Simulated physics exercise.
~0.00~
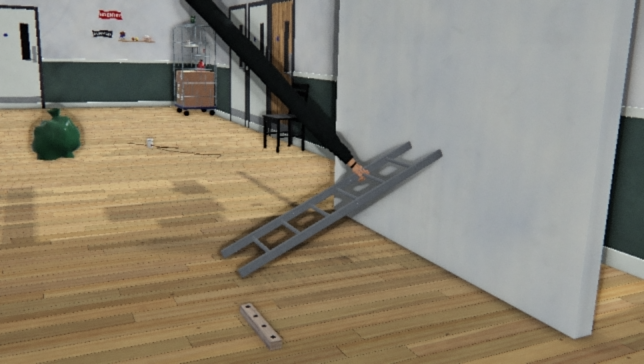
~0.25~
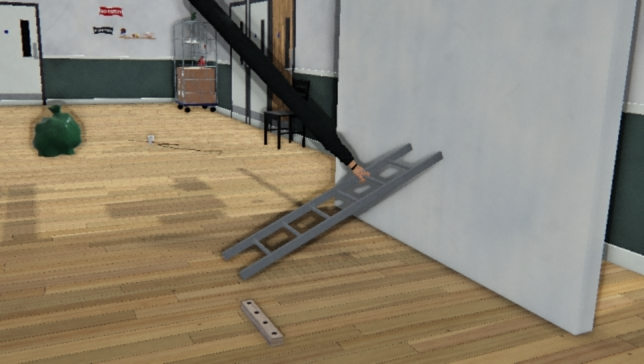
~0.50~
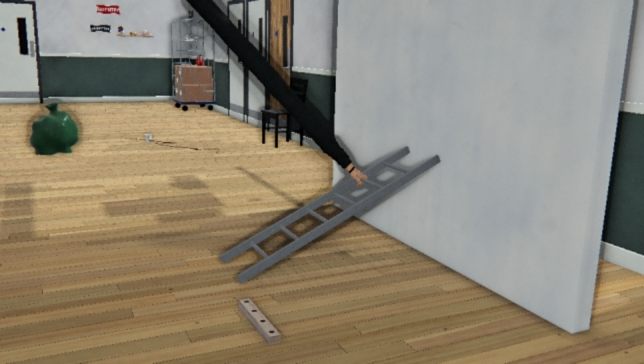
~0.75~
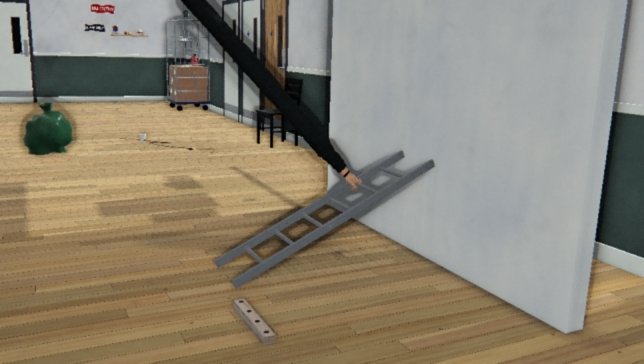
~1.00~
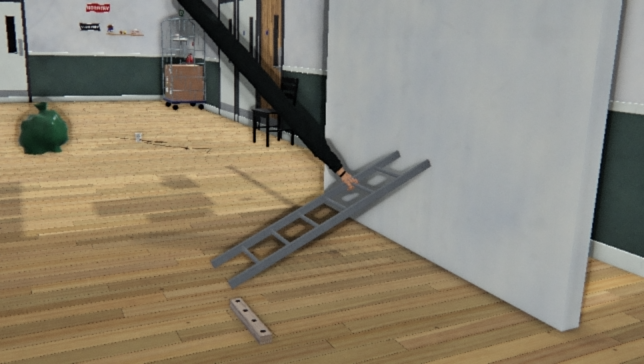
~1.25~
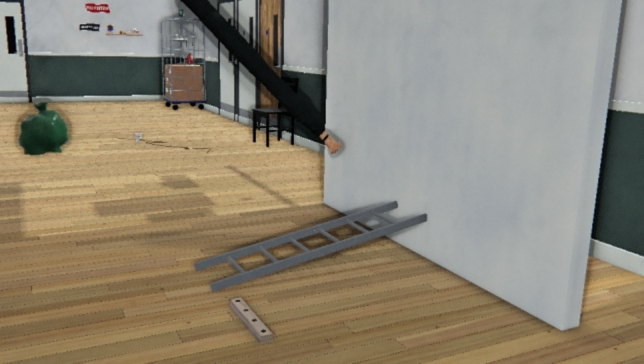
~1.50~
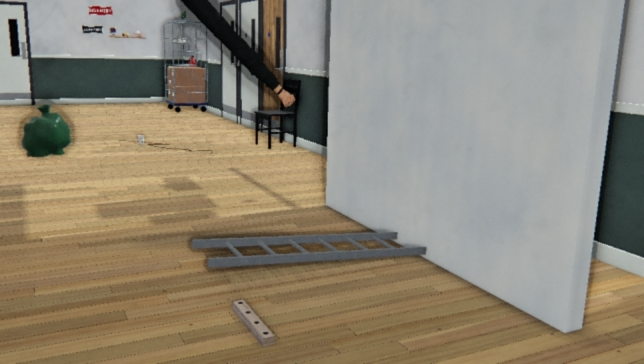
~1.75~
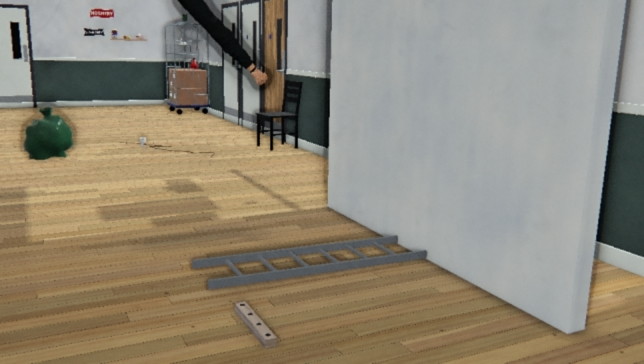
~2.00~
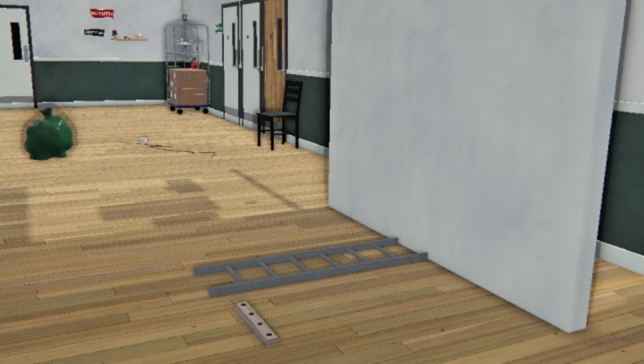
In a large room with a wooden floor, a hand held a grey ladder slanted against a pale wall, near a small strip of wood. The hand let go and drew back, and the ladder slid down until it lay flat on the floor.
